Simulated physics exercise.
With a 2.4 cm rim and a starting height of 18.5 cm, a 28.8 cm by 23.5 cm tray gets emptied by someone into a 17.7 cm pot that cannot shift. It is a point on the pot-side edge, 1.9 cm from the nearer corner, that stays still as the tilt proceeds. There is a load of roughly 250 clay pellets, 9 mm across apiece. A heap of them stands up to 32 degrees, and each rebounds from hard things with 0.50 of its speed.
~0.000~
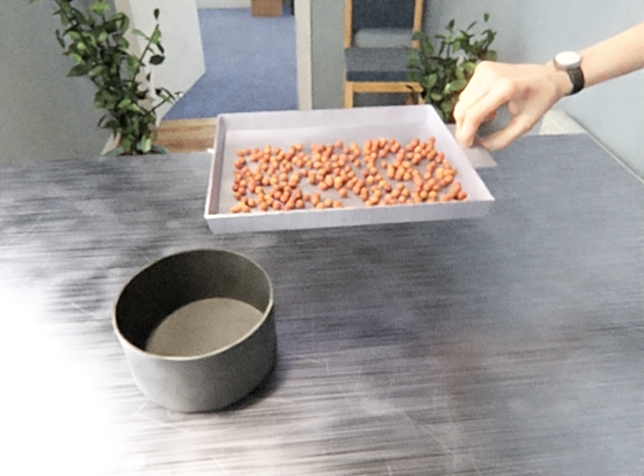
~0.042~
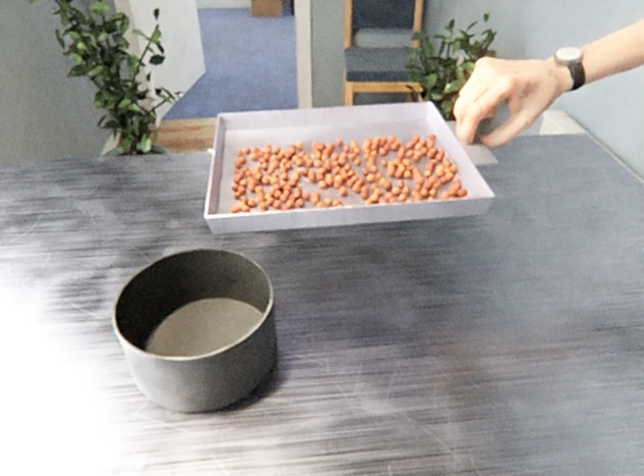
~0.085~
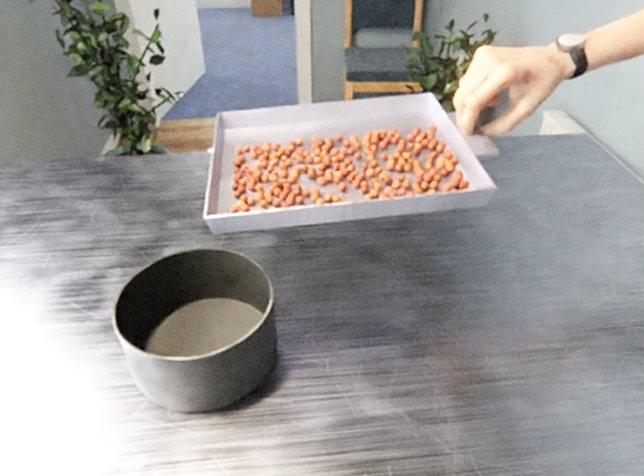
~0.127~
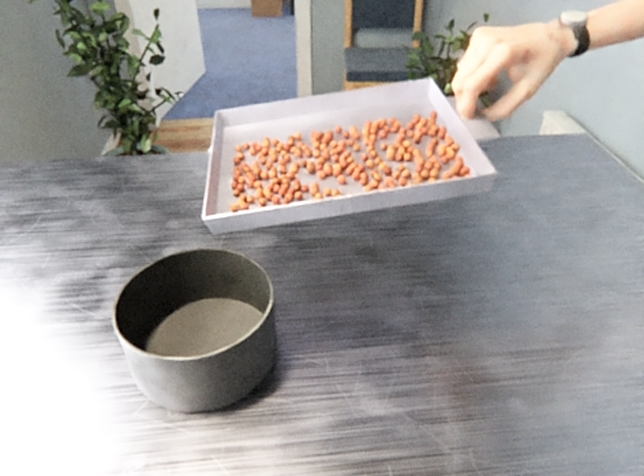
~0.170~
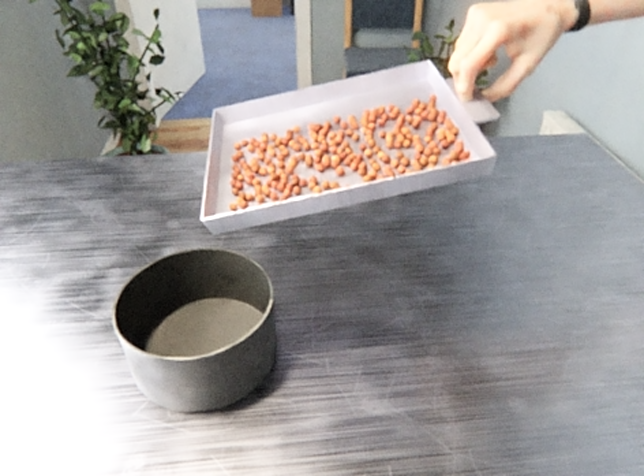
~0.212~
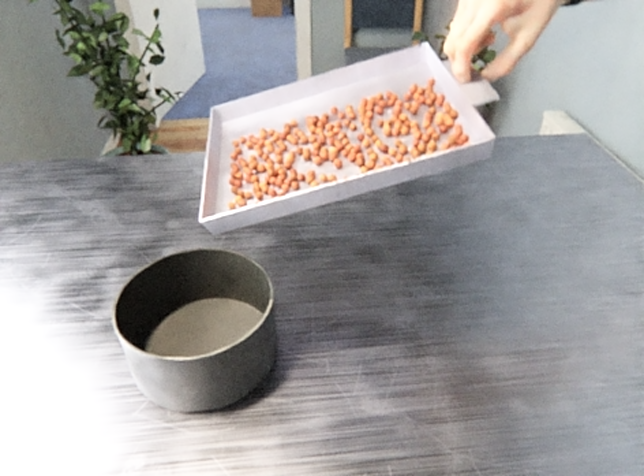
The footage shows a hand with a wristwatch holding a shallow, pale tray of small orange-brown pellets above a table near a dark round pot, then raising the tray's right side so it slants down toward the left.
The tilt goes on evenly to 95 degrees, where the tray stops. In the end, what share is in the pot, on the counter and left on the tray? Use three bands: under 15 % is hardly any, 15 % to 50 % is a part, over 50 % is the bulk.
Shares - pot: The bulk; counter: A part; tray: Hardly any.
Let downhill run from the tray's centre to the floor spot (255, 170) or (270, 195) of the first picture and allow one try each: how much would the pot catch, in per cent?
Roughly 30 per cent on the first try and 95 per cent on the second.
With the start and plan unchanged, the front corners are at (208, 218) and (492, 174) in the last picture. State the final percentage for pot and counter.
Pot 70, counter 30.
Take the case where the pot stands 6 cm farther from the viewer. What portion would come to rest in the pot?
Share in pot: Approx. 85 %.
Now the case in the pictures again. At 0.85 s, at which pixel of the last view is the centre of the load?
Load centre est.: (198, 178) px.
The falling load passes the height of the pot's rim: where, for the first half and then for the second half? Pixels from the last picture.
At about (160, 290), then at (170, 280).
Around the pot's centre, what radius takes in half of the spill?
Close to 16 cm, give or take.
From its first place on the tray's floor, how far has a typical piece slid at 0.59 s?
About 9 cm.
After 0.59 s, tilt 54 degrees; the tray holds 100 %, the pot 0 %.
After 0.85 s, tilt 80 degrees; the tray holds 85 %, the pot 10 %.
After 1.21 s, tilt 95 degrees; the tray holds 20 %, the pot 50 %.
By 2.1 s all is still; pot 75 %, counter 25 %, tray 0 %.
